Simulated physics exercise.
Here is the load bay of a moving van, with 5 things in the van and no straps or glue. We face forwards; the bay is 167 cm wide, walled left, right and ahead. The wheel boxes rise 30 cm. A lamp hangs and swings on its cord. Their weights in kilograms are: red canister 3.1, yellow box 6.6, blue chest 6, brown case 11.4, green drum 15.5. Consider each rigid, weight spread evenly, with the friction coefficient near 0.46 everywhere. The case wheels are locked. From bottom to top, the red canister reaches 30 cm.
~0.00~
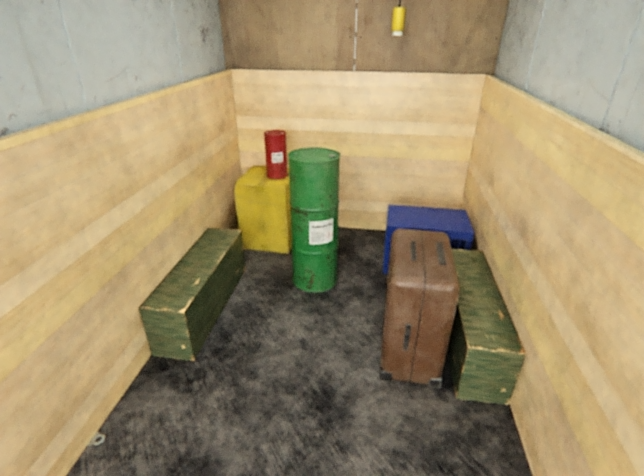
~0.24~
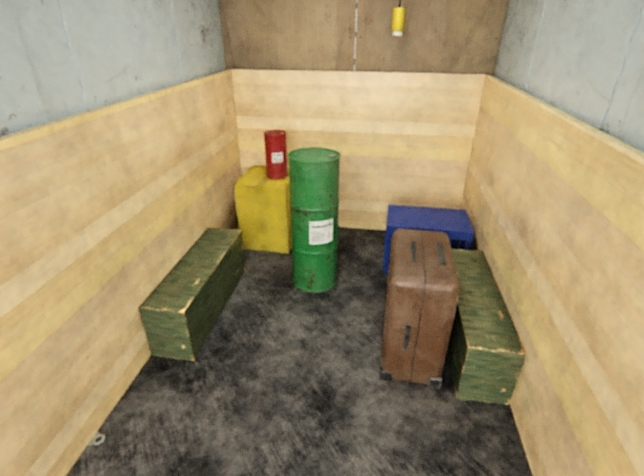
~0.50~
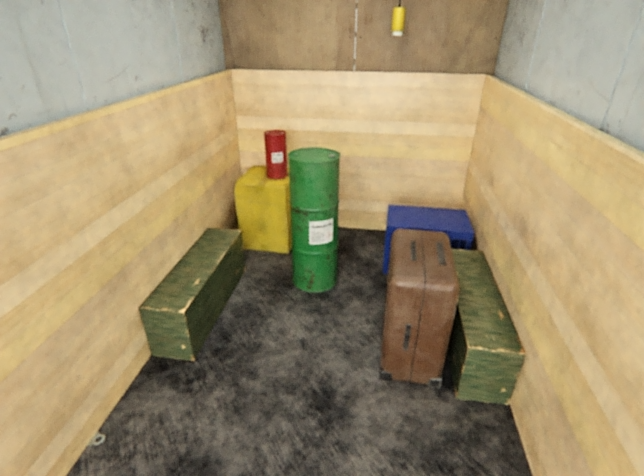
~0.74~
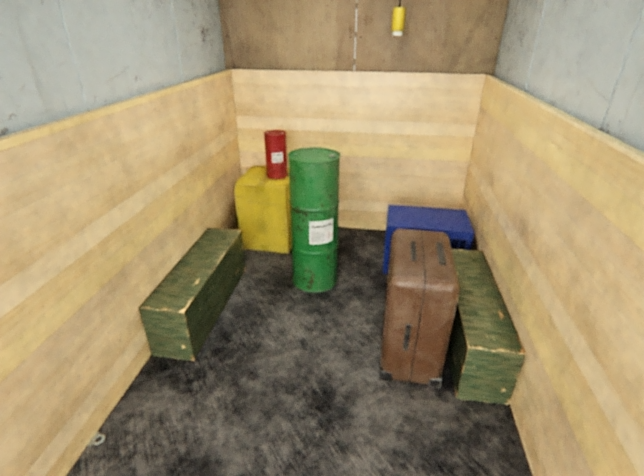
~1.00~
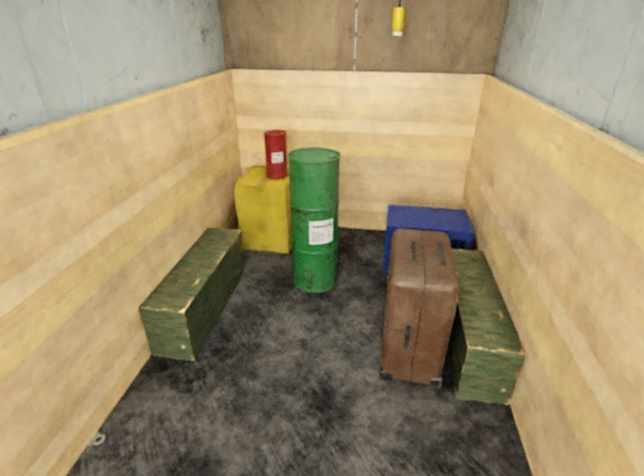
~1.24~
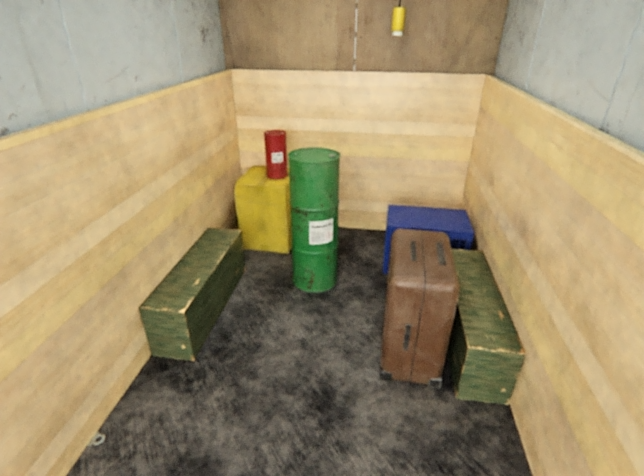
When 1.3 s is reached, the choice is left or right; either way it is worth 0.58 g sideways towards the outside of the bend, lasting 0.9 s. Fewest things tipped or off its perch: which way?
Oh, definitely right.
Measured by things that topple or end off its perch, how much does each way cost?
A left turn gives 3, a right turn gives 1.
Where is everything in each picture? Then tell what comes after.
The first frame shows steady run; red canister (276, 155); yellow box (270, 208).
The second frame shows push 0.40 g jolt; green drum (315, 222); blue chest (425, 241).
The third frame shows push 0.36 g jolt; brown case (415, 304); green drum (315, 222).
The fourth frame shows steady run; blue chest (425, 241); brown case (415, 304).
The fifth frame shows steady run; green drum (315, 222); blue chest (425, 241).
The sixth frame shows steady run; red canister (276, 155); yellow box (270, 208).
Turning left. At 1.84 s, push 0.58 g right; red canister leaning 10° near (292, 154); yellow box leaning 10° near (276, 205); green drum leaning 15°.
After 2.14 s, push 0.14 g right; red canister now off its perch; yellow box leaning 51° near (306, 205); green drum leaning 65°.
After 2.34 s, steady run; yellow box on its side near (326, 222); green drum leaning 64°; brown case slid 6 cm.
At rest (3.7 s), off its perch, red canister; tipped over in the van, yellow box and green drum; the other 2 in place, give or take 15 cm. In the last view, red canister near (372, 227), yellow box near (326, 222).
Turning right instead, green drum tipped over or off its perch, 1 of 5 in all.
